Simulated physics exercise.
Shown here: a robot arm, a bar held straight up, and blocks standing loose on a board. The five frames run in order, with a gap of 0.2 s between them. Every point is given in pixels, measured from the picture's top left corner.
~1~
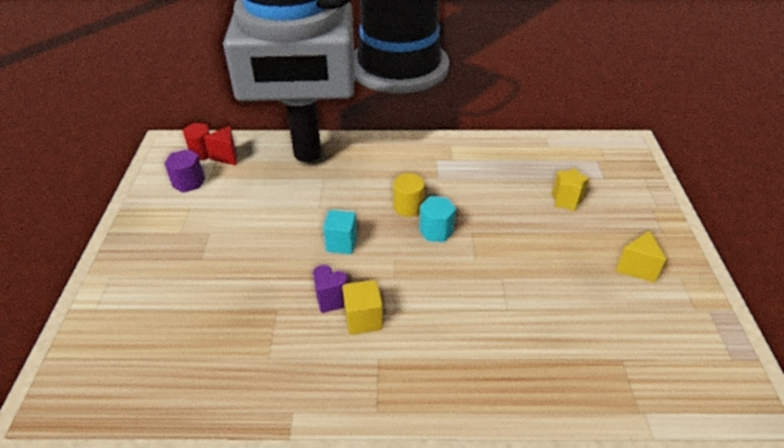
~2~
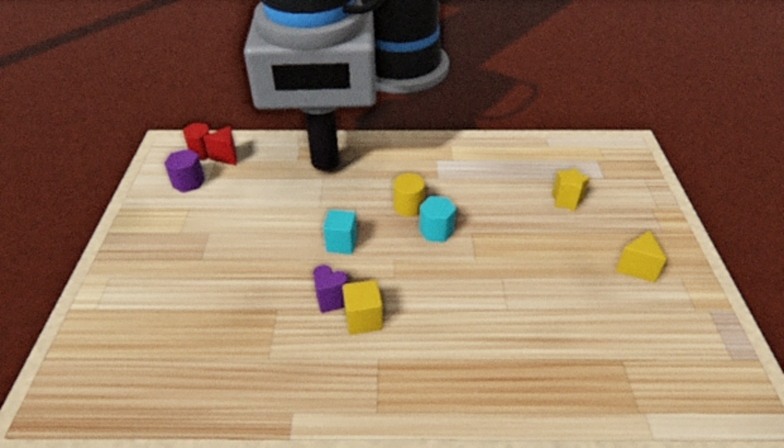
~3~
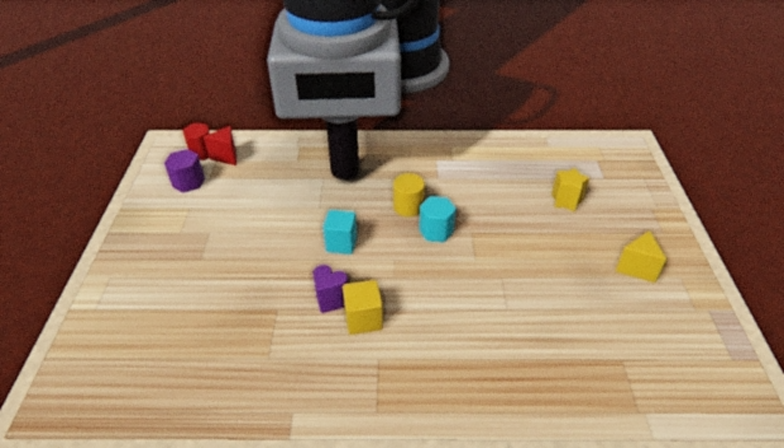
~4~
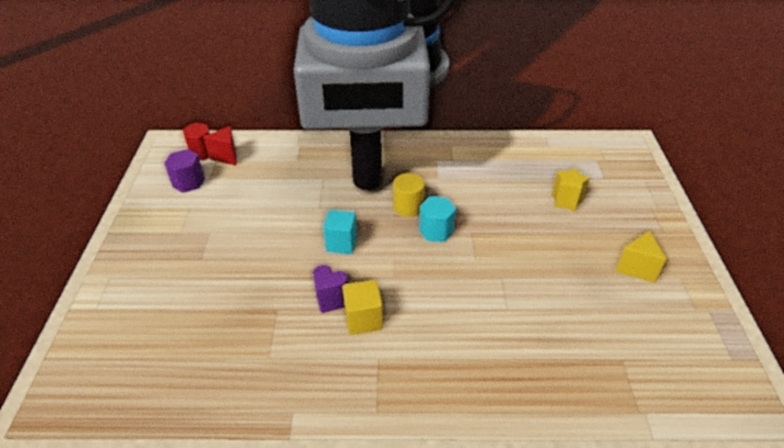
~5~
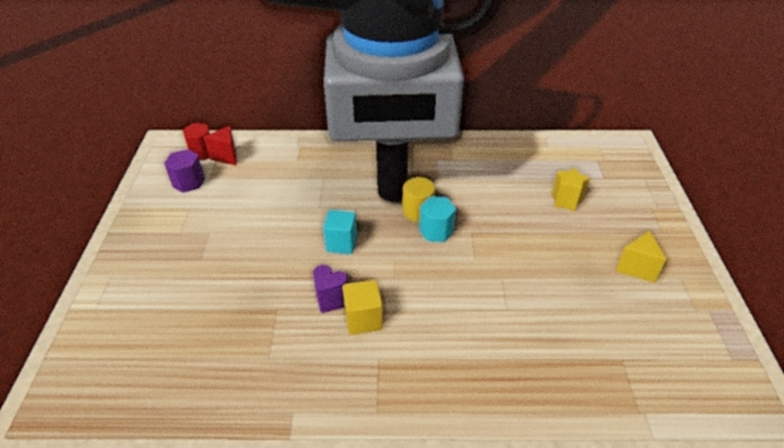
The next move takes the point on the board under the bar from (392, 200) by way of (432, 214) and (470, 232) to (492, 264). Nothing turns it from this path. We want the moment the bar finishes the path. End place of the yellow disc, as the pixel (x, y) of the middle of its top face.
The yellow disc ends near (512, 211).
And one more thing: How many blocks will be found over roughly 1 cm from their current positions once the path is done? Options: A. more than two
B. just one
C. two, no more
Letter C.
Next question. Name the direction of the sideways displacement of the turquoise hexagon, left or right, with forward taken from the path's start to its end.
So, looking from the first point of the path to the last, the turquoise hexagon moves rightwards.
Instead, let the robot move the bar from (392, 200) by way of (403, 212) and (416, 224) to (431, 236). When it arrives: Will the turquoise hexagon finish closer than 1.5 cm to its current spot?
I believe not.
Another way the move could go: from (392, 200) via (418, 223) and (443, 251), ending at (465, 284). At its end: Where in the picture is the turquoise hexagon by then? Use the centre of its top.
Located at (489, 234).
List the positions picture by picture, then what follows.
The first picture shows bar's lower end (308, 154); turquoise four-sided block (339, 219); yellow disc (409, 183); turquoise hexagon (438, 207).
The second picture shows bar (325, 162); blocks still.
The third picture shows bar (345, 171); blocks still.
The fourth picture shows bar (367, 181); blocks still.
The fifth picture shows bar (392, 192); turquoise four-sided block (339, 219); yellow disc (419, 187); turquoise hexagon (438, 207).
What follows on the original path. One third of the way, bar (432, 206); yellow disc (464, 198); turquoise hexagon (455, 220), turned 65° clockwise.
Two thirds of the way, bar (471, 225); yellow disc (507, 209); turquoise hexagon (458, 228), turned 90° clockwise.
At the end, bar (494, 257); turquoise four-sided block still; yellow disc (512, 211); turquoise hexagon (456, 235), turned 120° clockwise.
